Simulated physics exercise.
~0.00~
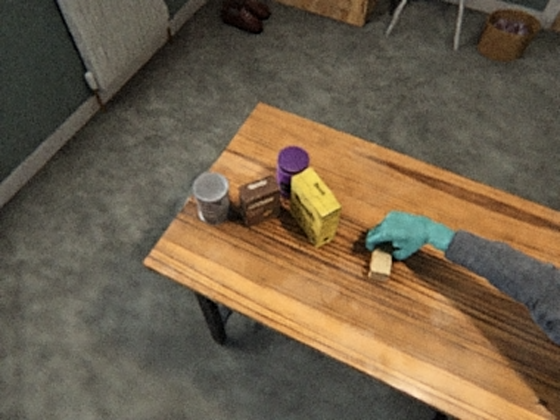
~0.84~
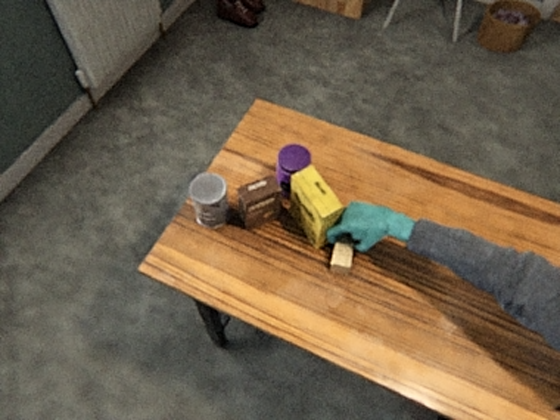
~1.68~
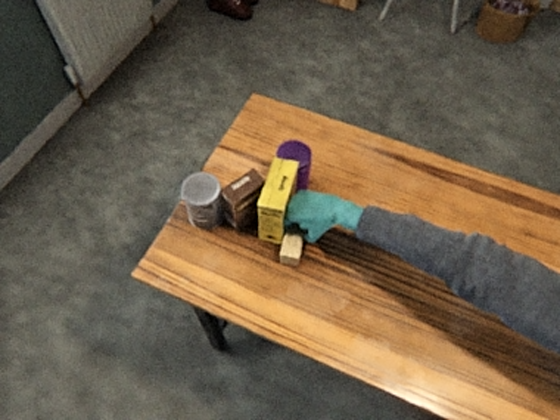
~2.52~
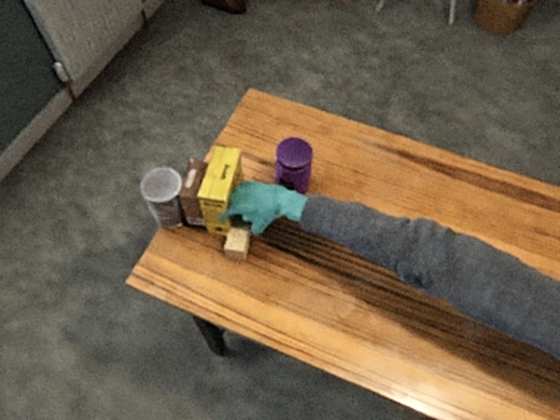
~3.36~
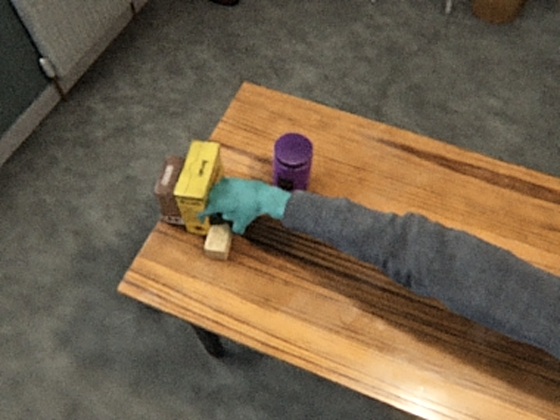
We see a gloved hand slide a small block leftward across a wooden table, pushing a yellow packet, a brown packet and a grey tin toward the end until the tin drops off, while both packets stay upright at the edge and a purple jar remains in place.
